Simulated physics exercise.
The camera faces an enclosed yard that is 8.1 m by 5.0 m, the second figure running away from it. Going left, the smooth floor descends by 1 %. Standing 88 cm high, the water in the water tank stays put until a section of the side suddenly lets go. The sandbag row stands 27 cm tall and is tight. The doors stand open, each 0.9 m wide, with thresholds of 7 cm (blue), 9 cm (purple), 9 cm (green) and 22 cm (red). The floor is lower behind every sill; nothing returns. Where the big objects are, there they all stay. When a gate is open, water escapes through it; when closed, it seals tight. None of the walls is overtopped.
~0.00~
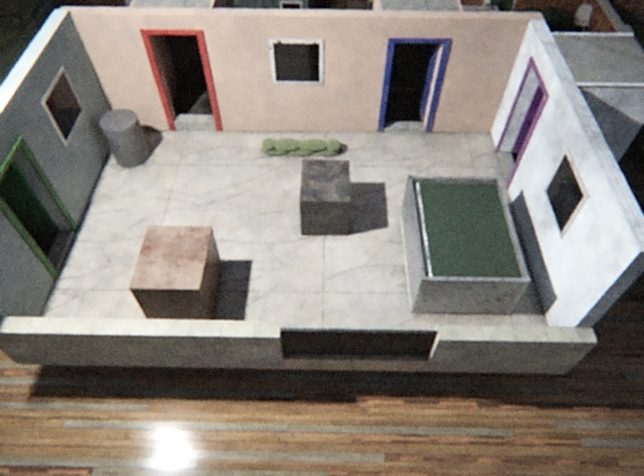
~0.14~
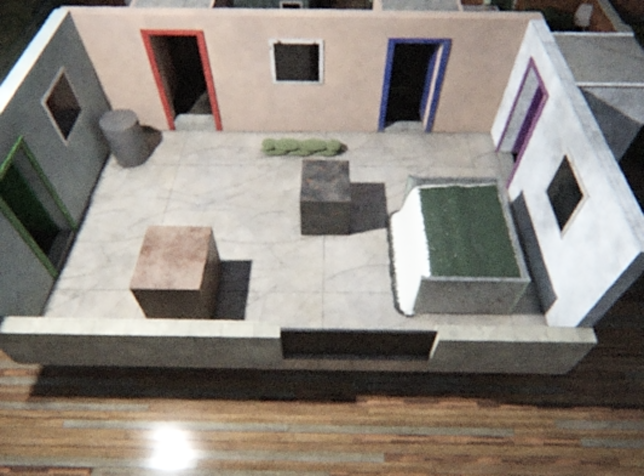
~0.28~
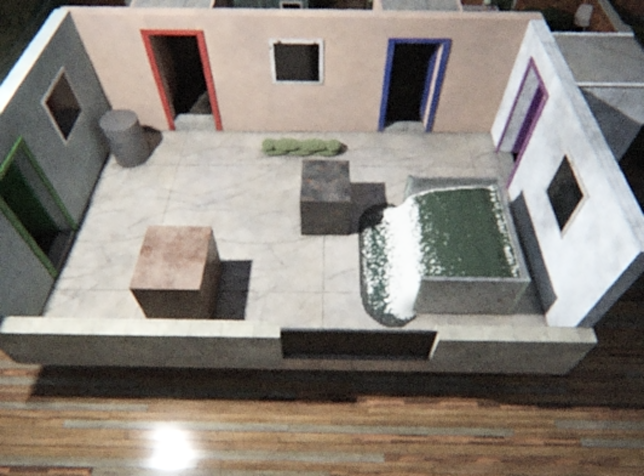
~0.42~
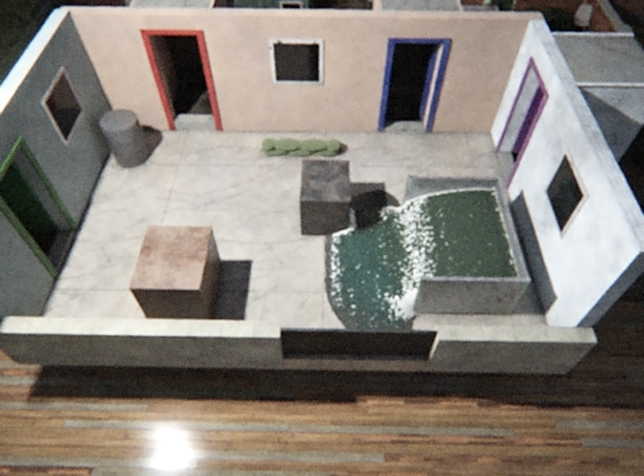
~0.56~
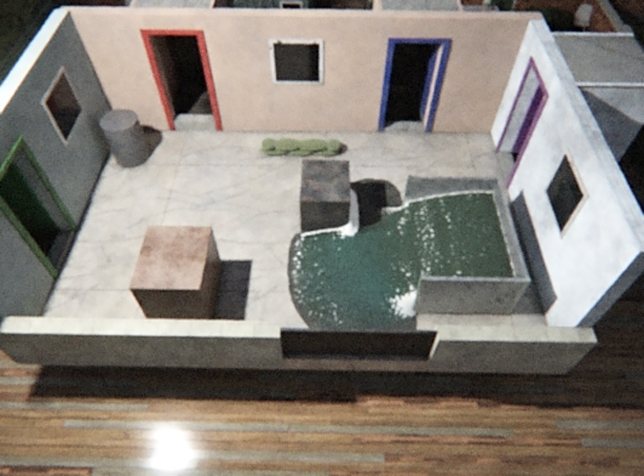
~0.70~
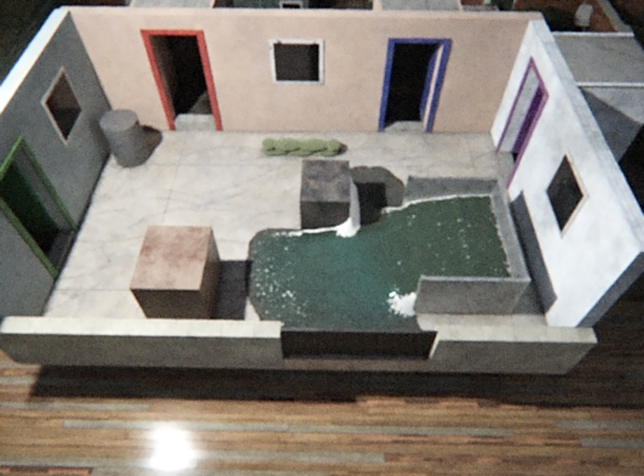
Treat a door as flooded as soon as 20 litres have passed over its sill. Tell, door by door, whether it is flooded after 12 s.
In the end blue door: Tops it, purple door: Fails to top it, green door: Tops it, red door: Fails to top it.
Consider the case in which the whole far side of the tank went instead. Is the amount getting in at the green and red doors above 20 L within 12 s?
Measured against that limit, green comes out short of it and red comes out short of it.
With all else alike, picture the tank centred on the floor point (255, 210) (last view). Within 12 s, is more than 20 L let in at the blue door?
Against the limit, the blue door gets no more than that.
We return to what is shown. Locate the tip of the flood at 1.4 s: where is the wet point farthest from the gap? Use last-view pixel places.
Near (76, 256).
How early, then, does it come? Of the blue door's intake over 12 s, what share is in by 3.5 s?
About 85 per cent.
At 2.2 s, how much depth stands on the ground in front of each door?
Depths in cm: Blue 15, purple 0, green 14, red 0.
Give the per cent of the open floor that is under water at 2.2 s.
Around 60 per cent.
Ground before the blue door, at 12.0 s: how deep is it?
The depth there is around 4.0 cm.
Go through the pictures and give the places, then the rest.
The water tank at (463, 227) is whole and still, 88 cm deep, in the first frame.
The front is at (411, 315), 1.1 m from the gap at (412, 249); 0.4 m2 of floor is under water; 87 cm left at the back of the water tank, in the second frame.
The front is at (385, 321), 1.3 m from the gap at (411, 250); 1.6 m2 of floor is under water; 78 cm left at the back of the water tank, in the third frame.
The front is at a hidden place, 1.7 m from the gap at (411, 251); 3.3 m2 of floor is under water; 75 cm left at the back of the water tank, in the fourth frame.
Water pours out at (411, 252) and has run 2.1 m, to a hidden place; typically 12 cm deep outside, 69 cm at the water tank's back, in the fifth frame.
Water pours out at (411, 252) and has run 2.8 m, to (251, 281); typically 10 cm deep outside, 61 cm at the water tank's back, in the sixth frame.
After 1.4 s water covers 40 % of the floor and is deepest (50 cm) near (225, 284); blue door not reached, purple door not reached, green door not reached, red door not reached.
After 2.2 s water covers 60 % of the floor and is deepest (43 cm) near (253, 323); blue door 15 cm at the sill, 13 L in, purple door not reached, green door 14 cm at the sill, 30 L in, red door not reached.
After 3.5 s water covers 75 % of the floor and is deepest (24 cm) near (116, 135); blue door 10 cm at the sill, 36 L in, purple door 6 cm at the sill, 0 L in, green door 13 cm at the sill, 64 L in, red door 3 cm at the sill, 0 L in.
After 7.0 s water covers 95 % of the floor and is deepest (14 cm) near (146, 146); blue door 4 cm at the sill, 41 L in, purple door 3 cm at the sill, 0 L in, green door 6 cm at the sill, 72 L in, red door 13 cm at the sill, 0 L in.
After 12.0 s water covers 95 % of the floor and is deepest (12 cm) near (30, 341); blue door 4 cm at the sill, 42 L in, purple door 6 cm at the sill, 0 L in, green door 11 cm at the sill, 81 L in, red door 8 cm at the sill, 0 L in.
